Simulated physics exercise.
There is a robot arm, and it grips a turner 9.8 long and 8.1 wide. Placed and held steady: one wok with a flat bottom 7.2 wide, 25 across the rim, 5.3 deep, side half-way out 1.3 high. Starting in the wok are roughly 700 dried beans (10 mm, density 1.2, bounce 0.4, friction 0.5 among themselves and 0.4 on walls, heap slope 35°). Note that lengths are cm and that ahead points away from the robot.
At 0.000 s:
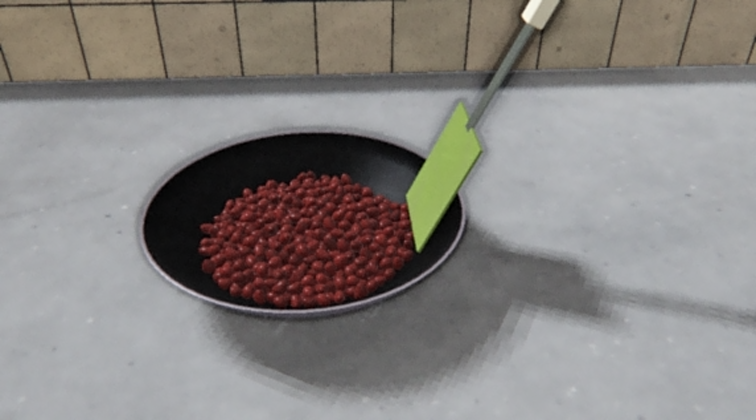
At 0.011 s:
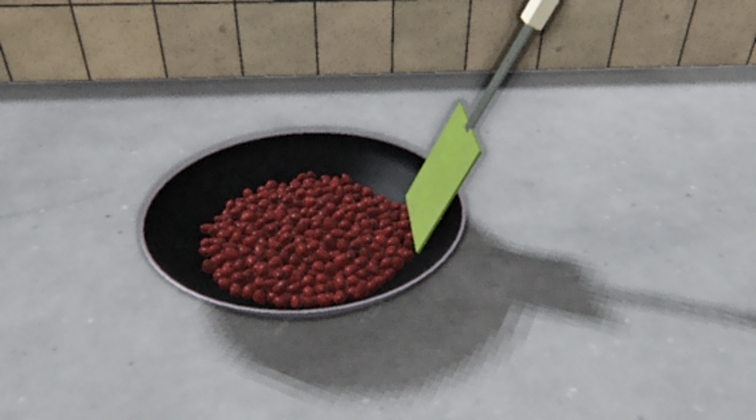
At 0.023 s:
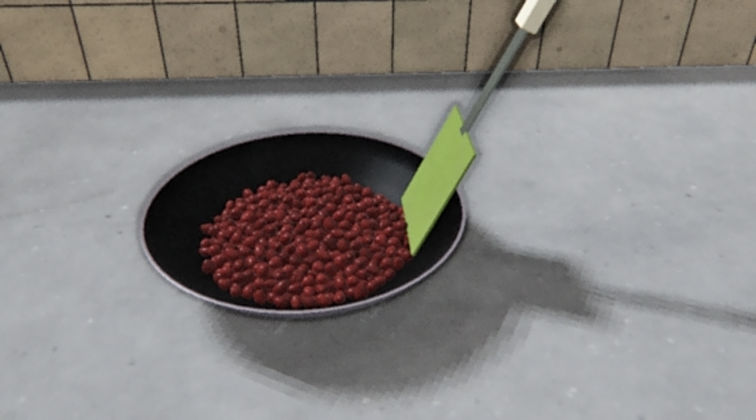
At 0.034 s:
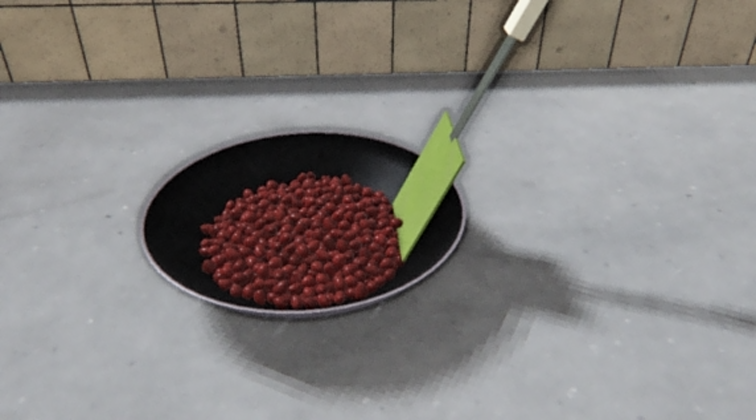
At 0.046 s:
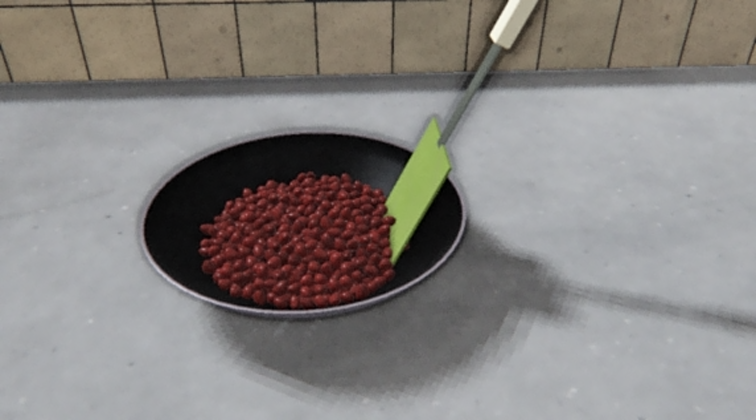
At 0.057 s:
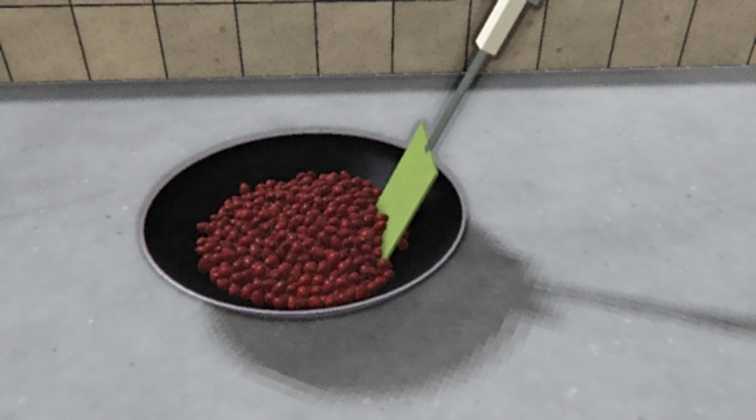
A green turner with a pale handle stayed nearly still at the right side of a black wok of dark red beans, then slid slowly left into them, nudging the heap's edge slightly.
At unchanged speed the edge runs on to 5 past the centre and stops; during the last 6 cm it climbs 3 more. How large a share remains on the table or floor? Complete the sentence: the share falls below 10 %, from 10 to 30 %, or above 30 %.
The share falls from 10 to 30 %.
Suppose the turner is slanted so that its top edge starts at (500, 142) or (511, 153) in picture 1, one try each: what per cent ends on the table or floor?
Some 20 and 15 per cent.
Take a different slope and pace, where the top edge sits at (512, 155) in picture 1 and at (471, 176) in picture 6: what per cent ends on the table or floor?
Near 10 in a hundred.
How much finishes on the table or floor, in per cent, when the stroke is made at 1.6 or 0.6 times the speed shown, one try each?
Close to 35 and 10 percent respectively.
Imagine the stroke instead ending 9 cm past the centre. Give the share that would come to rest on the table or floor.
It would come to roughly 45 percent.
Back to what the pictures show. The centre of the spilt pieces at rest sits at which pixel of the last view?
It ends up around (91, 257).
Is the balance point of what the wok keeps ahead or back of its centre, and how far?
Roughly 4.5 cm ahead of the centre.
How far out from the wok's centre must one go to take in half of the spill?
The answer is around 20 cm.
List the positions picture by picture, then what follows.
In the first frame, turner top edge at (471, 125), sloping 65°; upper third of the load around (307, 225), from x 205 to 410, top at y 180; 702 in the wok.
In the second frame, turner top edge at (470, 125), sloping 65°; upper third of the load around (308, 225), from x 205 to 410, top at y 180.
In the third frame, turner top edge at (465, 129), sloping 65°; upper third of the load around (308, 225), from x 205 to 410, top at y 180.
In the fourth frame, turner top edge at (455, 135), sloping 65°; upper third of the load around (307, 225), from x 205 to 410, top at y 180.
In the fifth frame, turner top edge at (442, 141), sloping 65°; upper third of the load around (309, 224), from x 205 to 410, top at y 180.
In the sixth frame, turner top edge at (430, 147), sloping 65°; upper third of the load around (306, 220), from x 205 to 415, top at y 180; 702 in the wok.
By 0.10 s, sloping 65°, highest piece 7 above the table; 702 in the wok.
By 0.14 s, sloping 65°, highest piece 11 above the table; 700 in the wok, 2 on the blade or in flight.
By 0.36 s, sloping 65°, highest piece 40 above the table; 564 in the wok, 115 on the table or floor, 23 on the blade or in flight.
By 1.41 s, sloping 65°, highest piece 6 above the table; 562 in the wok, 140 on the table or floor.
Final count, 562 in the wok, 140 on the table or floor. That is 20 % on the table or floor.
